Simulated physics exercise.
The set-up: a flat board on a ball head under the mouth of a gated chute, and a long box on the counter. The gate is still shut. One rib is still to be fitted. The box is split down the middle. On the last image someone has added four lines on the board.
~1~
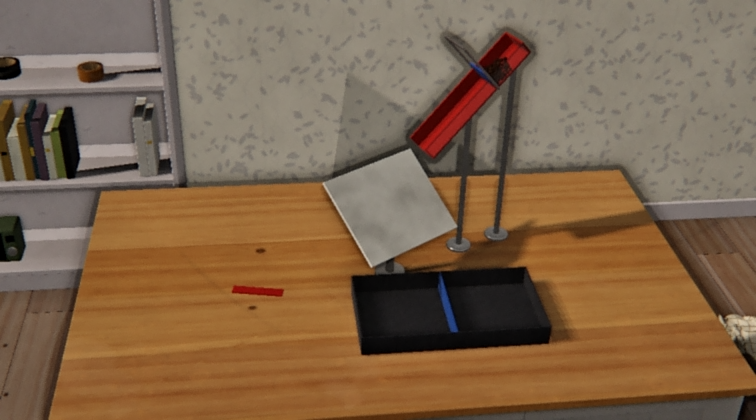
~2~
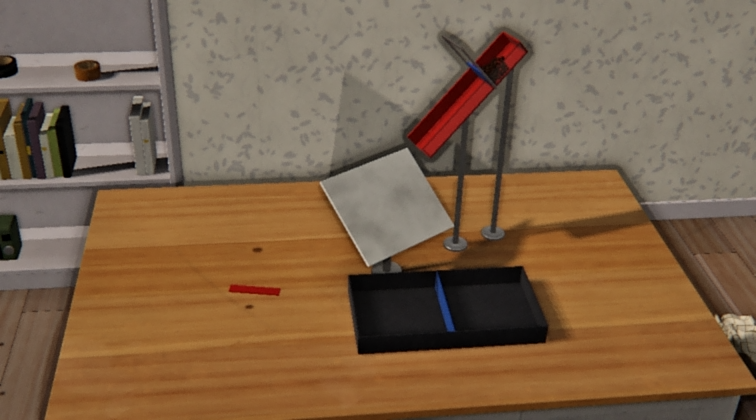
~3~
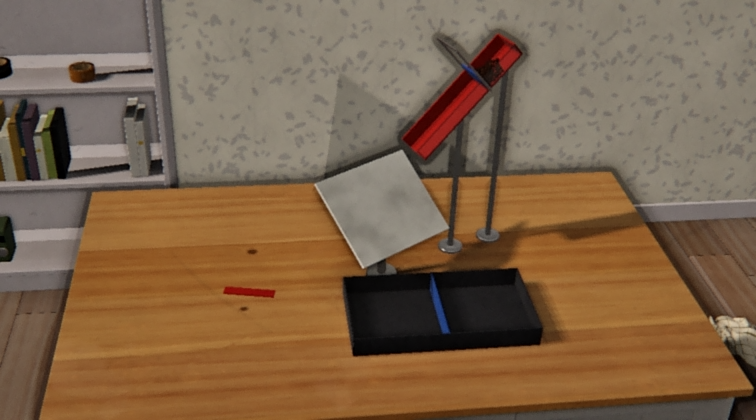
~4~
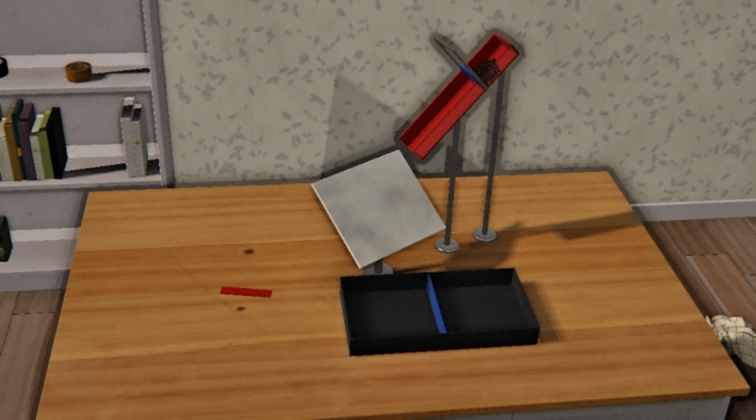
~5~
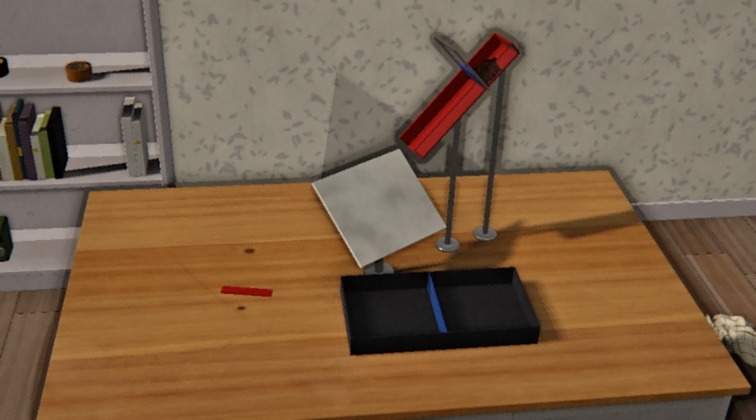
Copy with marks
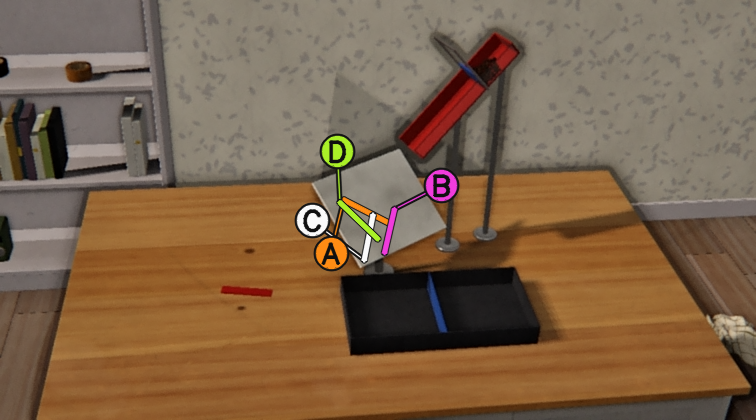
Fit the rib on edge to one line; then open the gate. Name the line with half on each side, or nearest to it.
Choose A.
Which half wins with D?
More lands on the left.
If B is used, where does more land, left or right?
The left half.
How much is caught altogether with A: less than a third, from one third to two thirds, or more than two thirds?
More than two thirds.
On the marked copy, line A from (343, 199) to (389, 223); line B from (394, 209) to (384, 252); line C from (373, 214) to (364, 260); line D from (339, 202) to (377, 238).
For line A, of what is caught, close to half in the left half, close to half in the right.
For line B, of what is caught, all but a few in the left half, only a few in the right.
For line C, of what is caught, all but a few in the left half, only a few in the right.
For line D, of what is caught, all but a few in the left half, a small share in the right.
